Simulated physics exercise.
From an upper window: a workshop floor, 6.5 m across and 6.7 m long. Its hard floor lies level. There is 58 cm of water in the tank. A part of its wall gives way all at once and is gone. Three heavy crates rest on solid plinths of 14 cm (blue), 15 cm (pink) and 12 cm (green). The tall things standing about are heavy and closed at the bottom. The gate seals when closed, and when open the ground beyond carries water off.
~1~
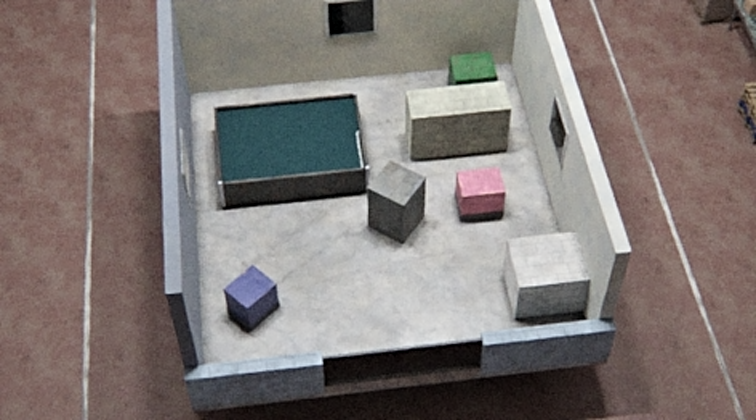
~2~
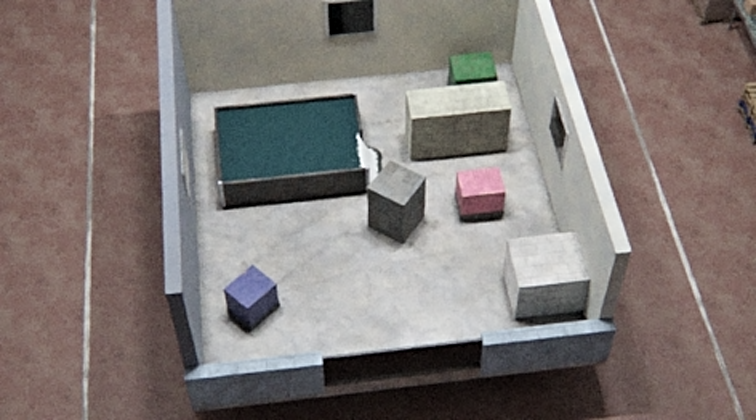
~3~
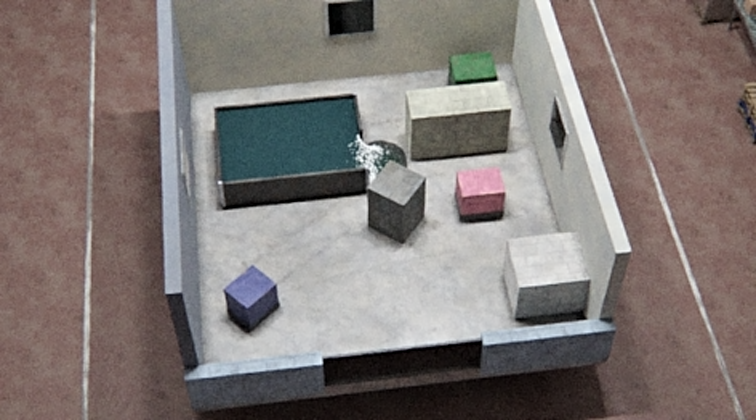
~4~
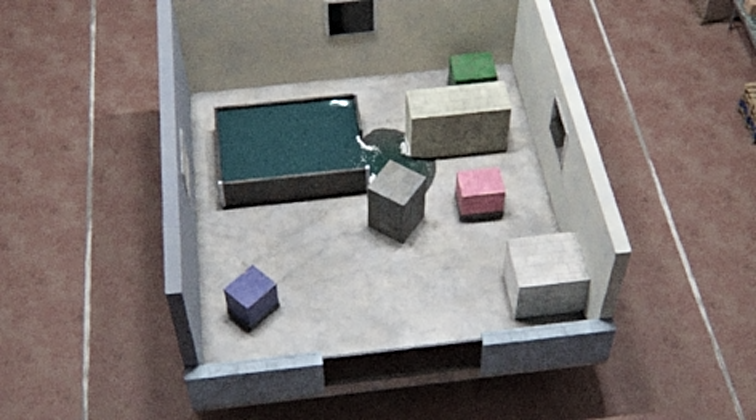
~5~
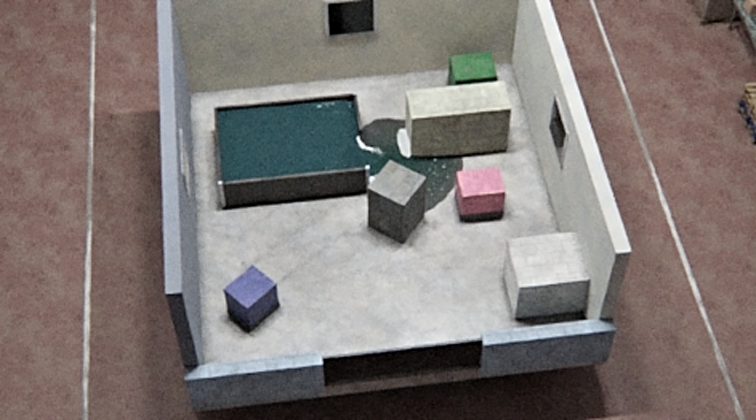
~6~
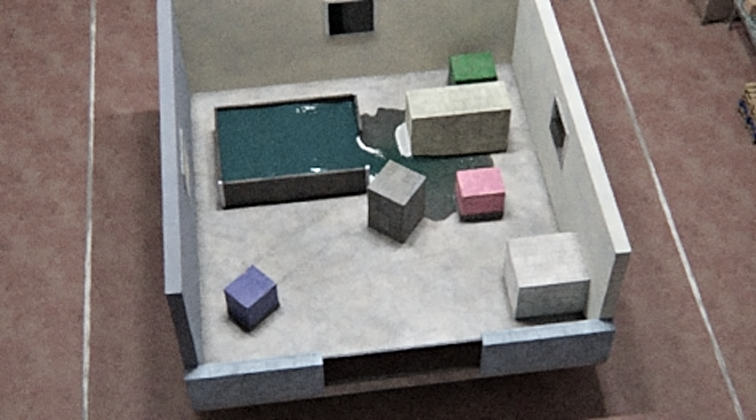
Dark water burst through the right side of a low tank in a walled room, splashed behind a gray block, then spread across the pale floor around it toward the cream and pink blocks.
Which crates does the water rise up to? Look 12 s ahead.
One by one: The blue crate escapes dry; the pink crate is wetted; the green crate is soaked.
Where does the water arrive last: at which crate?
The blue one.
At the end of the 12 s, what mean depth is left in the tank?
Roughly 11 cm on average.
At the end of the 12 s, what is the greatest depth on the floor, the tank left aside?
Up to some 12 cm.
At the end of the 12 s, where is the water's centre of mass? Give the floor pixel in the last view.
Near (354, 197).
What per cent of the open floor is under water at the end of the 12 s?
About 100 per cent.
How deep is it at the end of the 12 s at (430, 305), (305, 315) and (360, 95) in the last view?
About 3, 7 and 7 cm.
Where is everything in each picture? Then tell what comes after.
In the first frame, the tank at (290, 140) is whole and still, 58 cm deep.
In the second frame, the front is at (368, 150), 0.5 m from the gap at (363, 164); 0.2 m2 of floor is under water; 58 cm left at the back of the tank.
In the third frame, water pours out at (363, 165) and has run 0.8 m, to (397, 150); deepest outside 33 cm, 58 cm at the tank's back.
In the fourth frame, water pours out at (363, 166) and has run 1.3 m, to (430, 158); deepest outside 32 cm, 58 cm at the tank's back.
In the fifth frame, the front is at (458, 168), 1.8 m from the gap at (363, 166); 2.3 m2 of floor is under water; 58 cm left at the back of the tank.
In the sixth frame, the front is at (487, 167), 2.3 m from the gap at (363, 165); 3.1 m2 of floor is under water; 58 cm left at the back of the tank.
A moment later water covers 20 % of the floor and is deepest (38 cm) near (404, 156); blue plinth not reached, pink plinth reached, green plinth not reached.
Soon after water covers 35 % of the floor and is deepest (36 cm) near (404, 156); blue plinth not reached, pink plinth reached, green plinth reached.
Next water covers 55 % of the floor and is deepest (28 cm) near (531, 165); blue plinth not reached, pink plinth reached, green plinth reached.
Later on water covers 85 % of the floor and is deepest (17 cm) near (533, 172); blue plinth reached, pink plinth reached, green plinth reached.
At the end water covers 100 % of the floor and is deepest (12 cm) near (198, 231); highest at the blue plinth 10 cm, highest at the pink plinth 27 cm, highest at the green plinth 23 cm.
